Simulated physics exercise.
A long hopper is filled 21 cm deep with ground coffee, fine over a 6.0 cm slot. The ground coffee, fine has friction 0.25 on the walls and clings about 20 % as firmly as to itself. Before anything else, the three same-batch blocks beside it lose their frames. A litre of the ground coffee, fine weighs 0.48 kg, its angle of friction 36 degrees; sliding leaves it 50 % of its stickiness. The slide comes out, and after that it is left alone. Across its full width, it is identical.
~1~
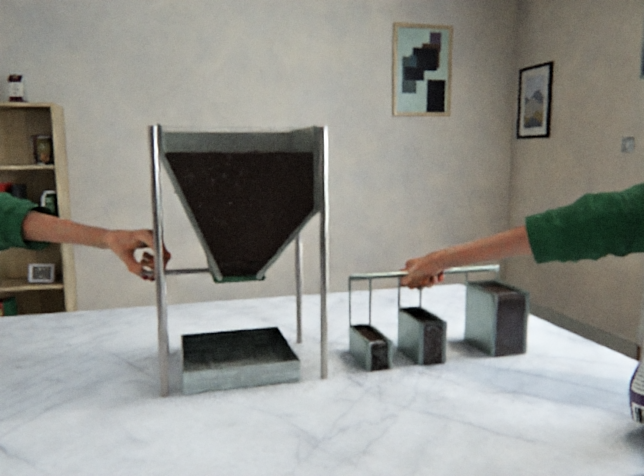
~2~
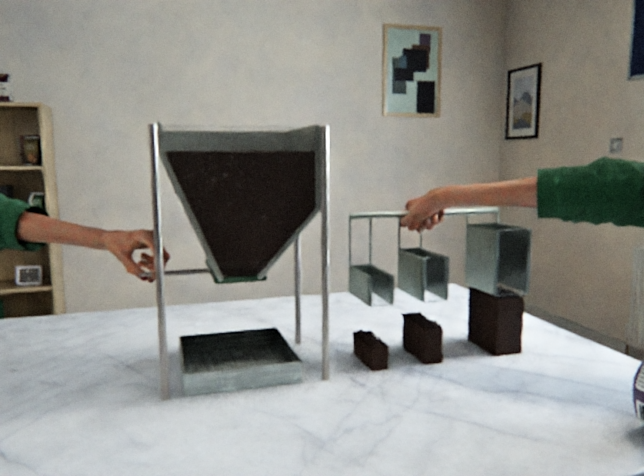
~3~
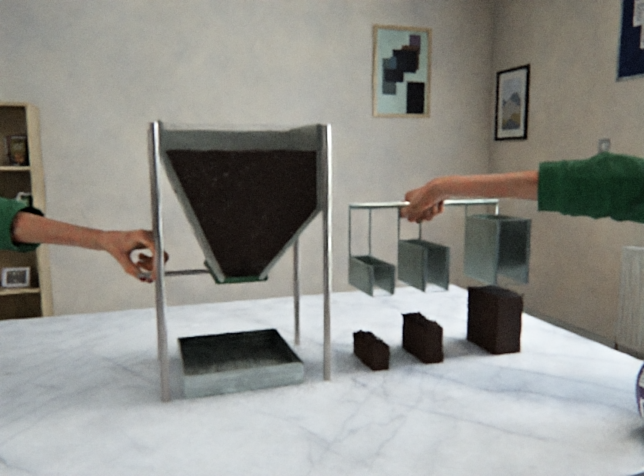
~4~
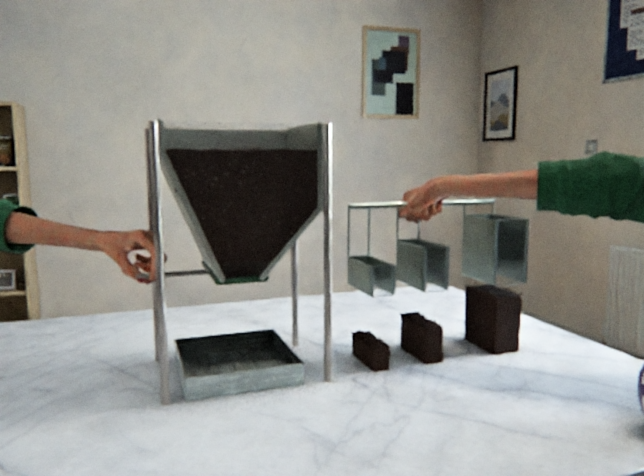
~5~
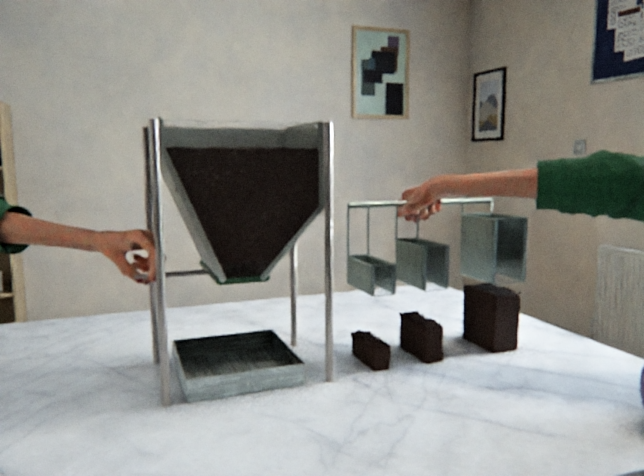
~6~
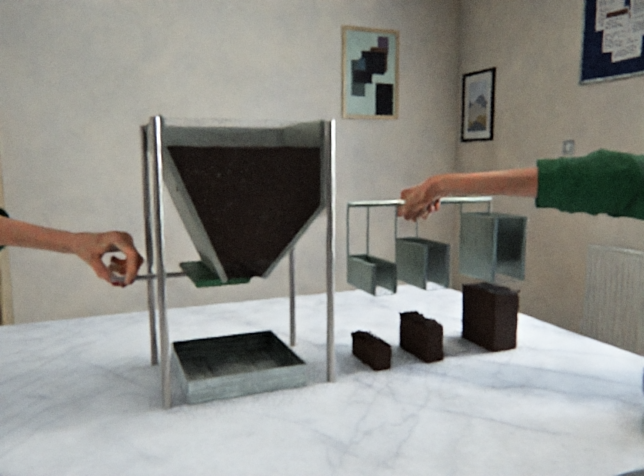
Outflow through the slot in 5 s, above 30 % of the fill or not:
Not above.
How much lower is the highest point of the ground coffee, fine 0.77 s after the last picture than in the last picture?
Roughly 0.0 cm.
Then, 0.35 s after the last picture, 0 % has run out.
Then, 0.77 s after the last picture, 0 % has run out.
Then, 1.18 s after the last picture, 0 % has run out.
Then, 1.60 s after the last picture, 0 % has run out.
Then, 4.90 s after the last picture, at the end, 0 % has run out.
